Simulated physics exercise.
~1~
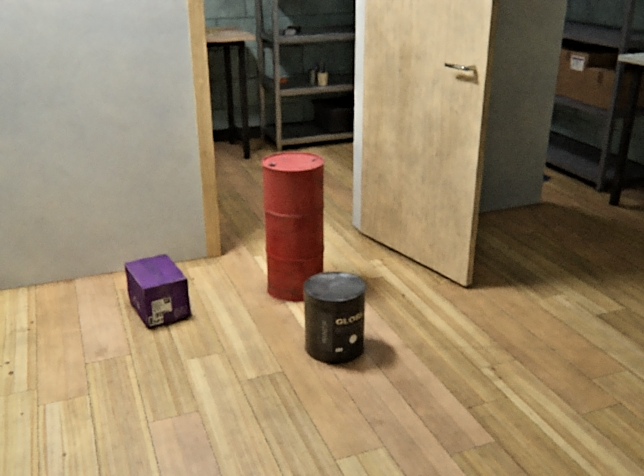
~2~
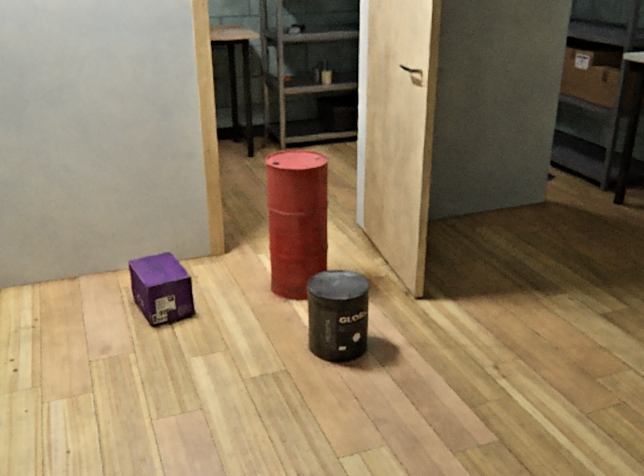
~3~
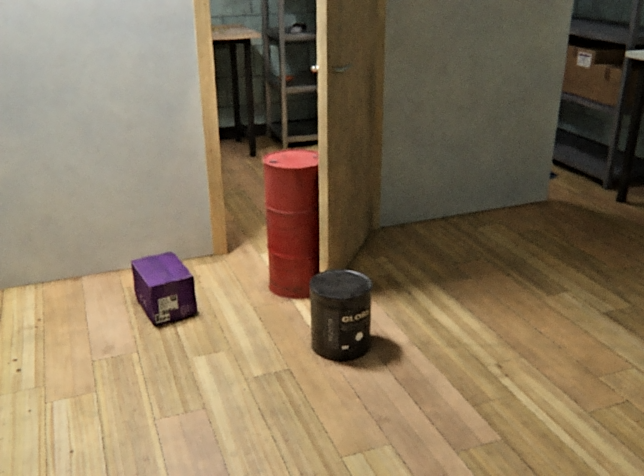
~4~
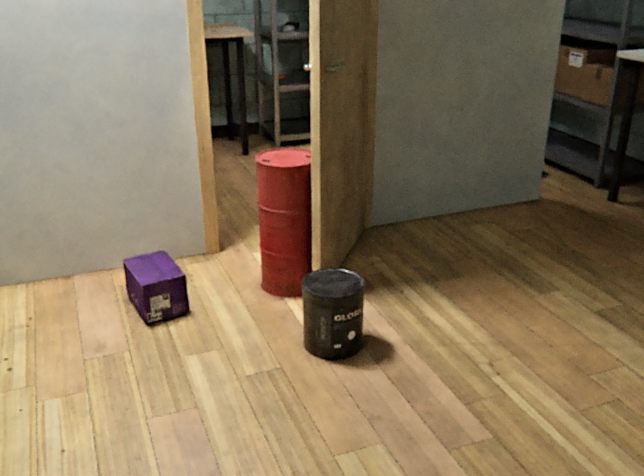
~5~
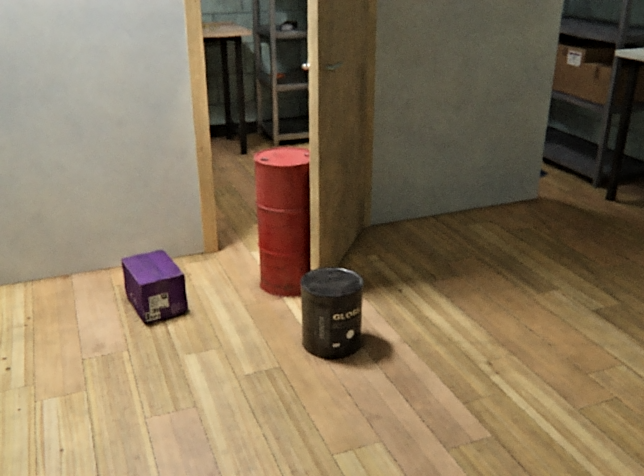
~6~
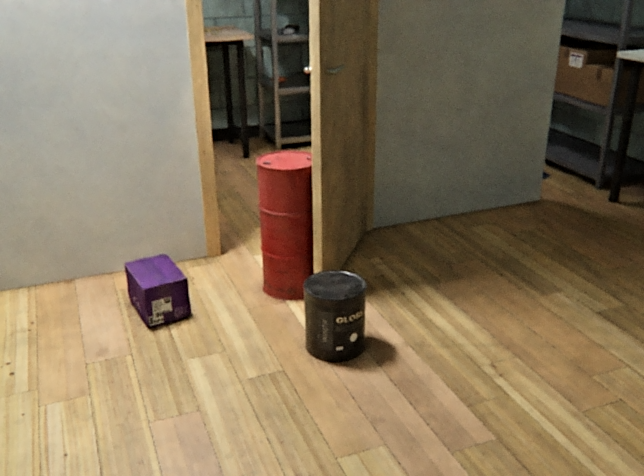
The footage shows an open wooden door swinging left towards its frame, with a red drum, a black pail and a purple parcel standing on the plank floor. The door stops partway, its edge beside the red drum, and stays partly open while the objects remain in place.
